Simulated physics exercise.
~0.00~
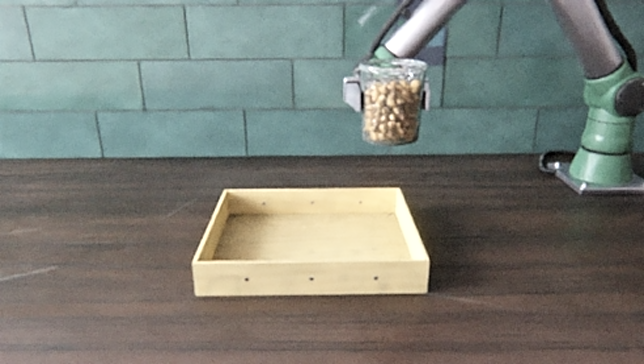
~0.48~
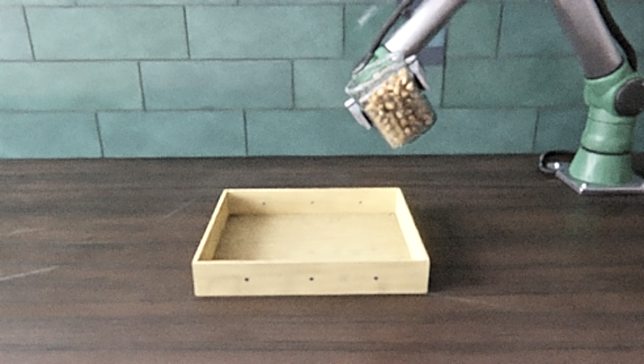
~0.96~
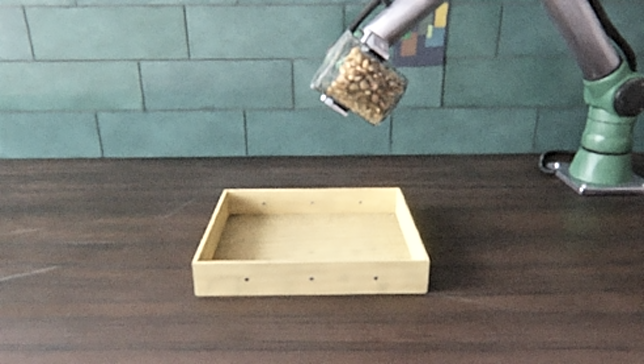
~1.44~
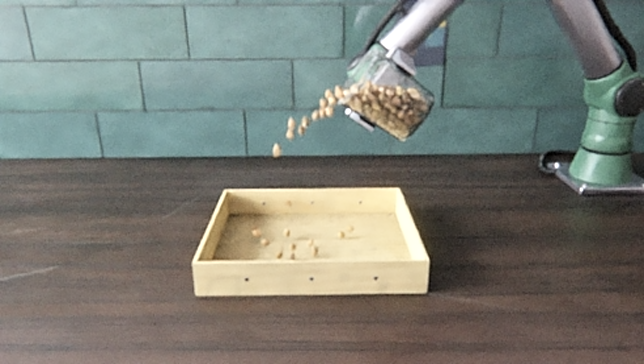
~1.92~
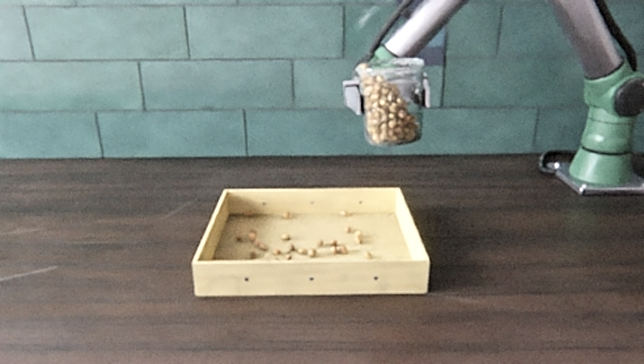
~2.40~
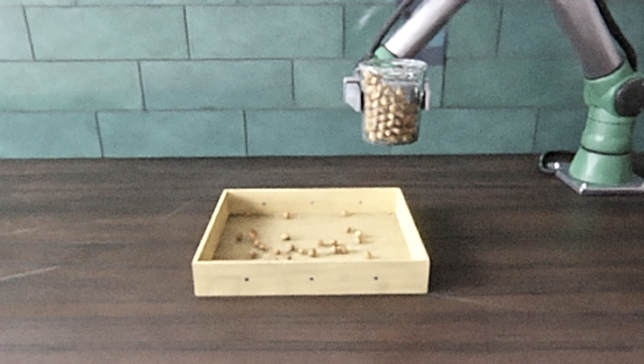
A robot arm holding a clear cup of dried beans tipped it to the left above a shallow wooden tray, swung it up and back, and spilled some beans into the tray before turning upright again, with most still in the cup.
